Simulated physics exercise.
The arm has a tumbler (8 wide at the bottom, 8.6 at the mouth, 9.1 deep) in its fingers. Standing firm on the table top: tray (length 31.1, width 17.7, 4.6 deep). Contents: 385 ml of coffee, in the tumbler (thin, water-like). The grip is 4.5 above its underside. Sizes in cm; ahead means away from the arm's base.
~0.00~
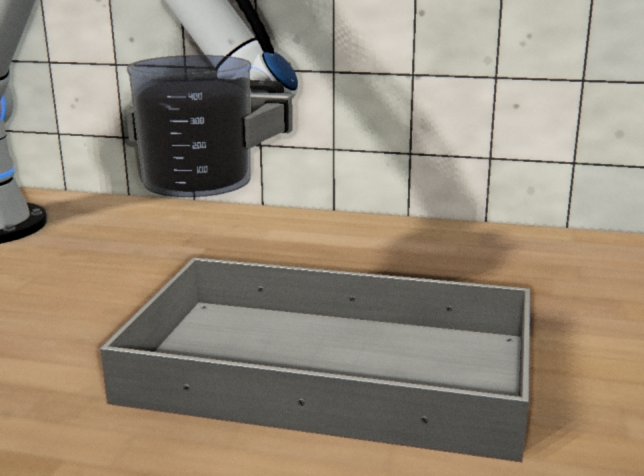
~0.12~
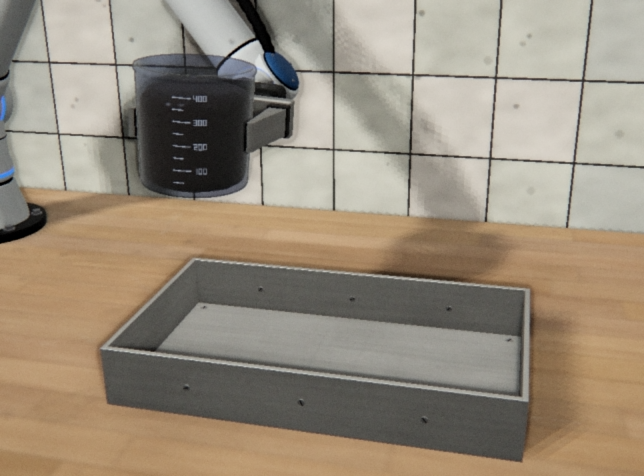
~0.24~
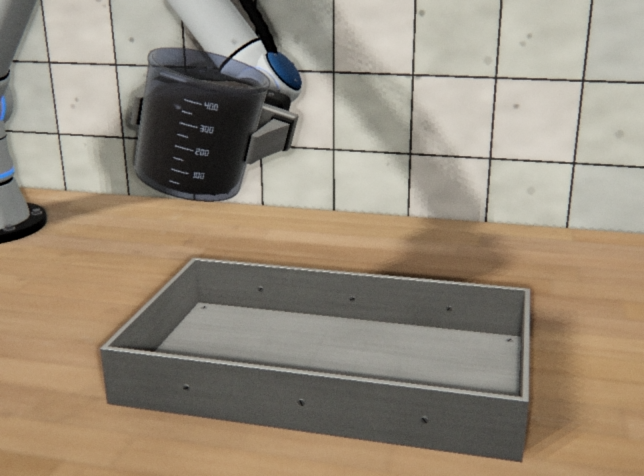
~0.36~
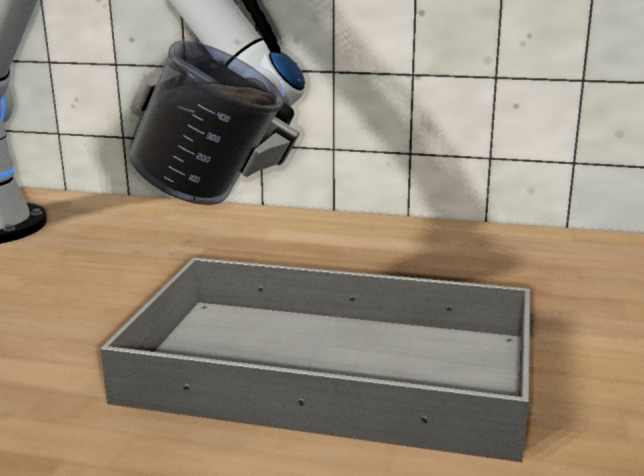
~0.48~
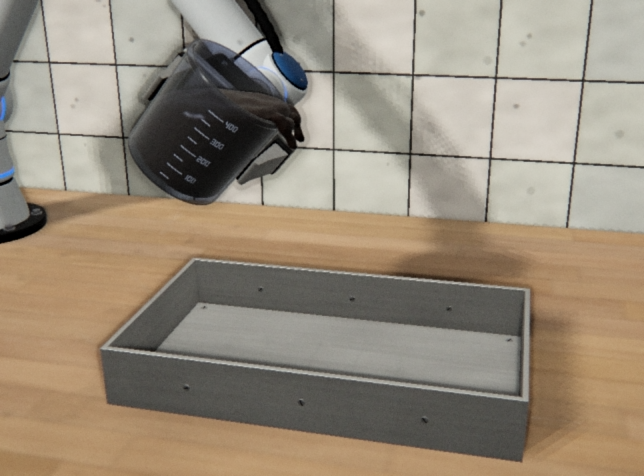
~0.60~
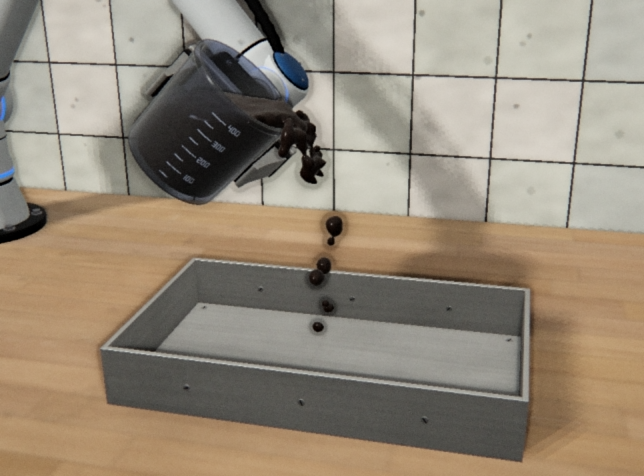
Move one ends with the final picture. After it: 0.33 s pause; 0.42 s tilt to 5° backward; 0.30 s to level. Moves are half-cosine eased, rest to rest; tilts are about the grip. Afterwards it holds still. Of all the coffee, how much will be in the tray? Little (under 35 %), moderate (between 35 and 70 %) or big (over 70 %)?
In the tray the share is little, under 35 %.
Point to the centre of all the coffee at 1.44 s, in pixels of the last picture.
Near (239, 178).
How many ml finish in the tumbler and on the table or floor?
Roughly 320, 5 ml.
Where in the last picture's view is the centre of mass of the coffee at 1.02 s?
Near (237, 173).
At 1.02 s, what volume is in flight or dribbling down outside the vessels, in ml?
Some 10 ml.
After 1.02 s, tilted 40° forward, liquid up to 22 above the table; 320 ml in the tumbler, 50 ml in the tray, 10 ml in the air or running down outside.
After 1.44 s, tilted 4° backward, liquid up to 22 above the table; 320 ml in the tumbler, 60 ml in the tray, 5 ml on the table or floor.
After 1.85 s, level, liquid up to 23 above the table; 320 ml in the tumbler, 60 ml in the tray, 5 ml on the table or floor.
After 2.65 s, level, liquid up to 23 above the table; 320 ml in the tumbler, 60 ml in the tray, 5 ml on the table or floor.
In the end, 320 ml in the tumbler, 60 ml in the tray, 5 ml on the table or floor. That is 16 % in the tray.
